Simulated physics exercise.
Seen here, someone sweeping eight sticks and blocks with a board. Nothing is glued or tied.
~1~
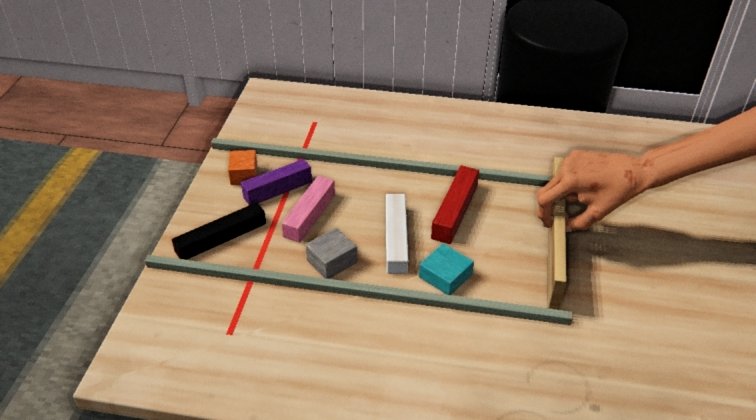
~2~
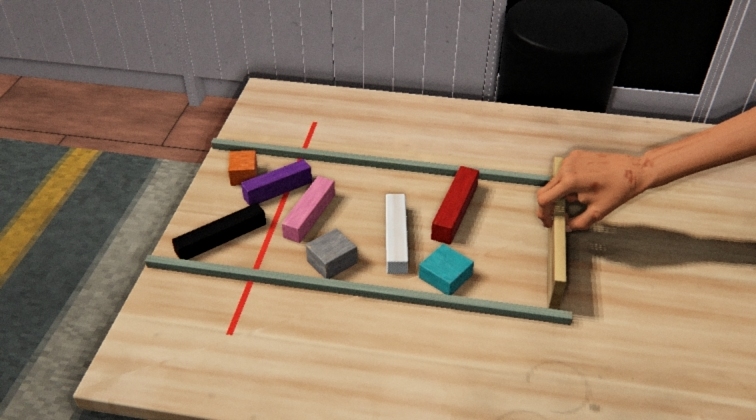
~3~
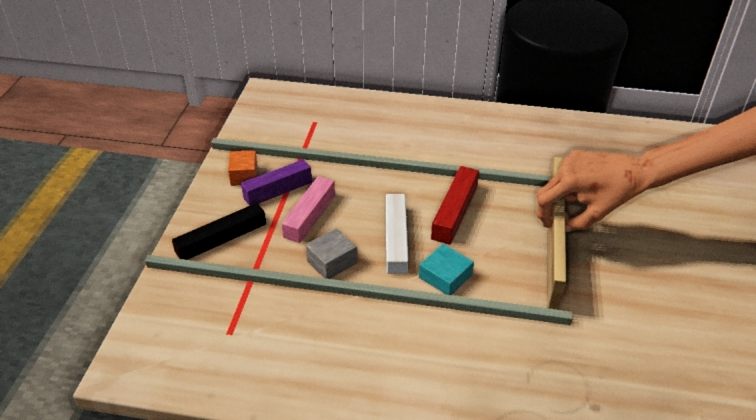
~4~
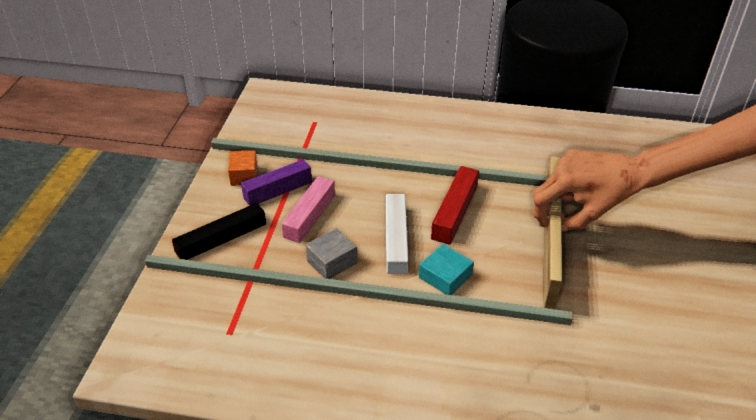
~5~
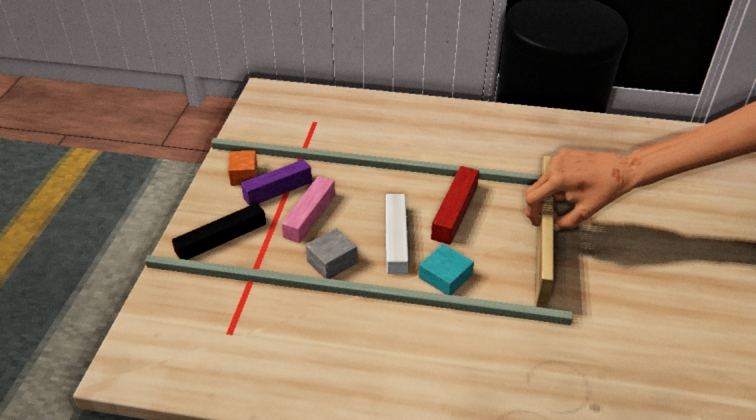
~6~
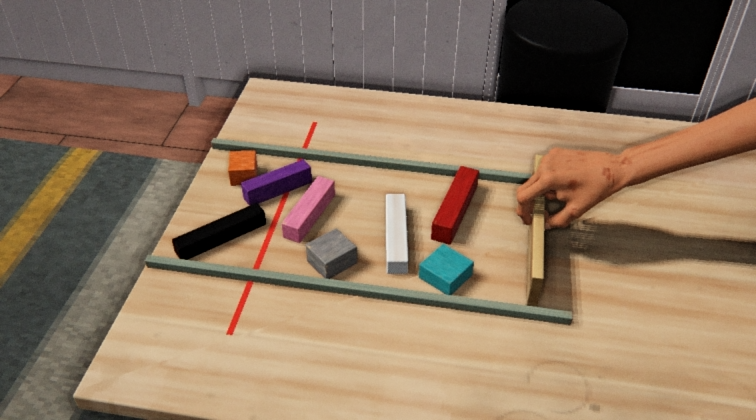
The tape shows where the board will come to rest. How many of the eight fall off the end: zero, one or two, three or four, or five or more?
The number that fall off is zero.
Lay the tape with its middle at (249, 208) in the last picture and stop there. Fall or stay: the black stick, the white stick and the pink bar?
The black stick comes down; the white stick survives; the pink bar survives.
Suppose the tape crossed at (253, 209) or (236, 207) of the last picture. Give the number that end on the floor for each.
Down on the floor: 2 and 4.
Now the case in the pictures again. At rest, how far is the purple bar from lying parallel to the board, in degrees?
About 15°.
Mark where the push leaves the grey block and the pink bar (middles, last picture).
Near (189, 232) and (228, 195).
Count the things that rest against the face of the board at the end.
2 of them.
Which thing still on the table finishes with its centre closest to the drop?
That is the black stick.
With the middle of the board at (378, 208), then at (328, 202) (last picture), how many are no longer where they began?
5 and 7.
Soon after, none off yet; orange block at rest near (243, 168); black stick at rest near (220, 231); purple bar at rest near (277, 183).
In the end, the number that fall off is zero.
